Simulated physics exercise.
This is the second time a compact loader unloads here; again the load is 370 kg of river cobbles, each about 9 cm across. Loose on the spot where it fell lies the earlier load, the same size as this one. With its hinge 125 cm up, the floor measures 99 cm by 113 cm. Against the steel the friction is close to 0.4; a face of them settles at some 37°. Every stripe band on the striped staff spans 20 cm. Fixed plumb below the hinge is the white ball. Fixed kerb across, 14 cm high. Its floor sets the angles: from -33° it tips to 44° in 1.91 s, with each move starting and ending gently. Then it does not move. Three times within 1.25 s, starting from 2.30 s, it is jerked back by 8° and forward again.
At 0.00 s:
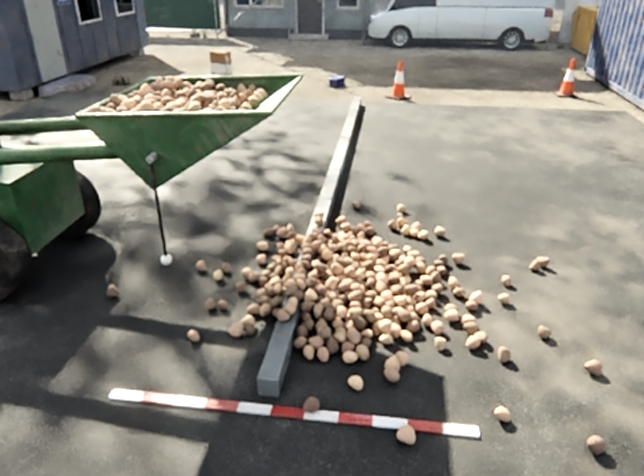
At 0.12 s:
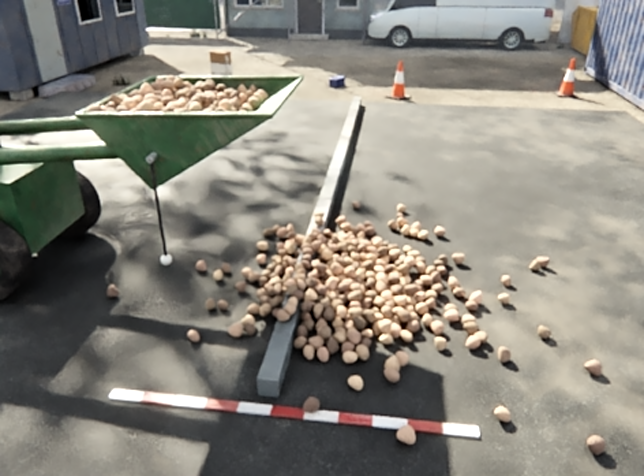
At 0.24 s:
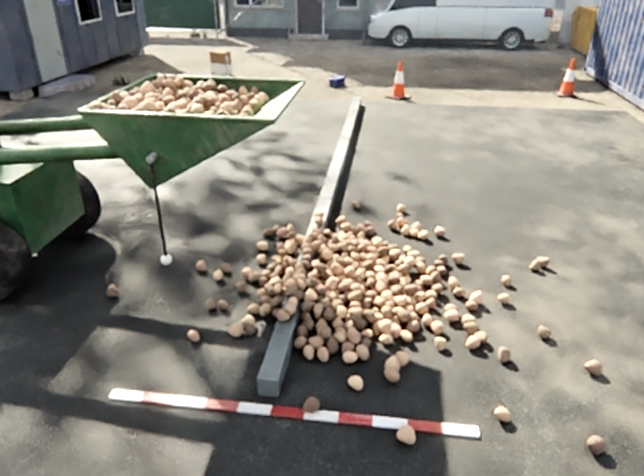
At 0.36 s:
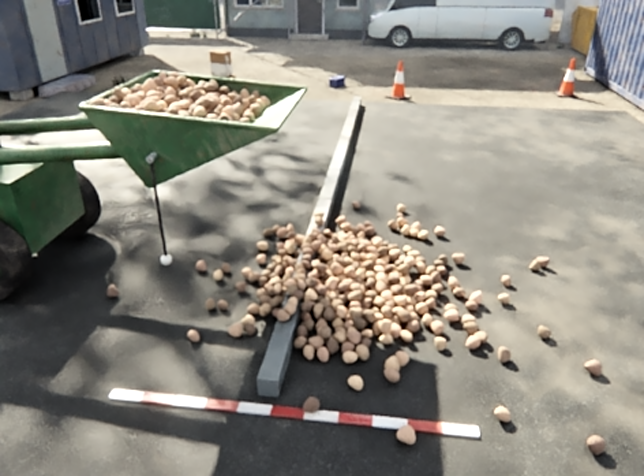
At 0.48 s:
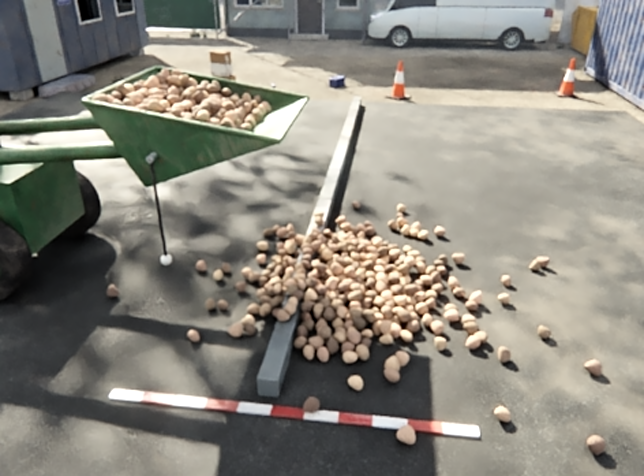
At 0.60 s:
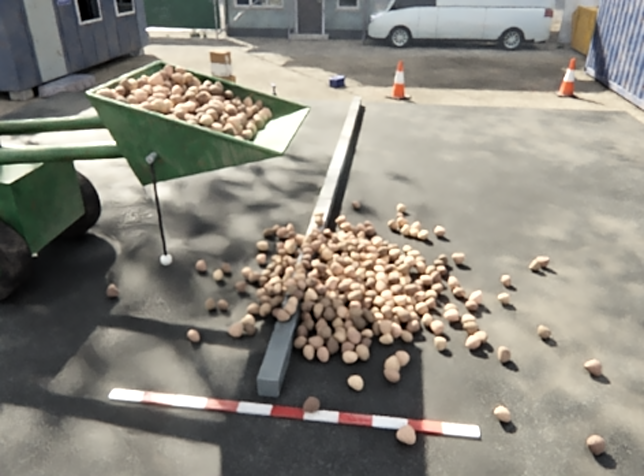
The clip shows a green bucket loaded with rounded stones beside a scattered stone pile lying across a grey kerb on tarmac; the bucket gradually tilts, its rear rising and its right edge dipping slightly, while the pile stays still.
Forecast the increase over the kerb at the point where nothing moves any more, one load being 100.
I would say 41 per cent.
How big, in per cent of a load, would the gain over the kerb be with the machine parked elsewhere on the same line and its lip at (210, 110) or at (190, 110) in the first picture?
About 5 per cent for the first, 0 per cent for the second.
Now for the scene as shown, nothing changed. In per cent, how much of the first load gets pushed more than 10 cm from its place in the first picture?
Near 5 per cent, I reckon.
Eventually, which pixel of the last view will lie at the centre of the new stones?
Near (294, 268).
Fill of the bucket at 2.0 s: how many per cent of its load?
Roughly 15 per cent remains inside.
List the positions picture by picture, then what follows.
Lip at (272, 114), floor tilted -33°, highest stones at (178, 90). The earlier load is highest near (315, 278), 20 cm above ground level, 20 % on this side of the kerb, 80 % over the kerb, in the first frame.
The bucket is at -32°, its lip at (272, 116); the top of the load is at (179, 88); the stones move at 0.1 m/s on average, in the second frame.
The bucket is at -30°, its lip at (275, 121); the top of the load is at (165, 88); the stones move at 0.1 m/s on average, in the third frame.
Lip at (277, 130), floor tilted -26°, highest stones at (162, 85); the stones move at 0.1 m/s on average, in the fourth frame.
The bucket is at -21°, its lip at (280, 141); the top of the load is at (163, 81); the stones move at 0.2 m/s on average, in the fifth frame.
Lip at (282, 155), floor tilted -15°, highest stones at (162, 79); the stones move at 0.2 m/s on average, in the sixth frame.
After 1.4 s the floor is at 32°; in per cent of one load, 98 in the bucket, 22 on this side of the kerb, 80 over the kerb; the foremost stones are at (538, 318).
After 2.0 s the floor is at 44°; in per cent of one load, 16 in the bucket, 81 on this side of the kerb, 103 over the kerb; the foremost stones are at (538, 318).
After 4.0 s the floor is at 44°; in per cent of one load, 0 in the bucket, 78 on this side of the kerb, 122 over the kerb; the foremost stones are at (538, 318).
After 6.7 s the floor is at 44°; in per cent of one load, 0 in the bucket, 78 on this side of the kerb, 122 over the kerb; the foremost stones are at (538, 318). Net gain over the kerb, 41.
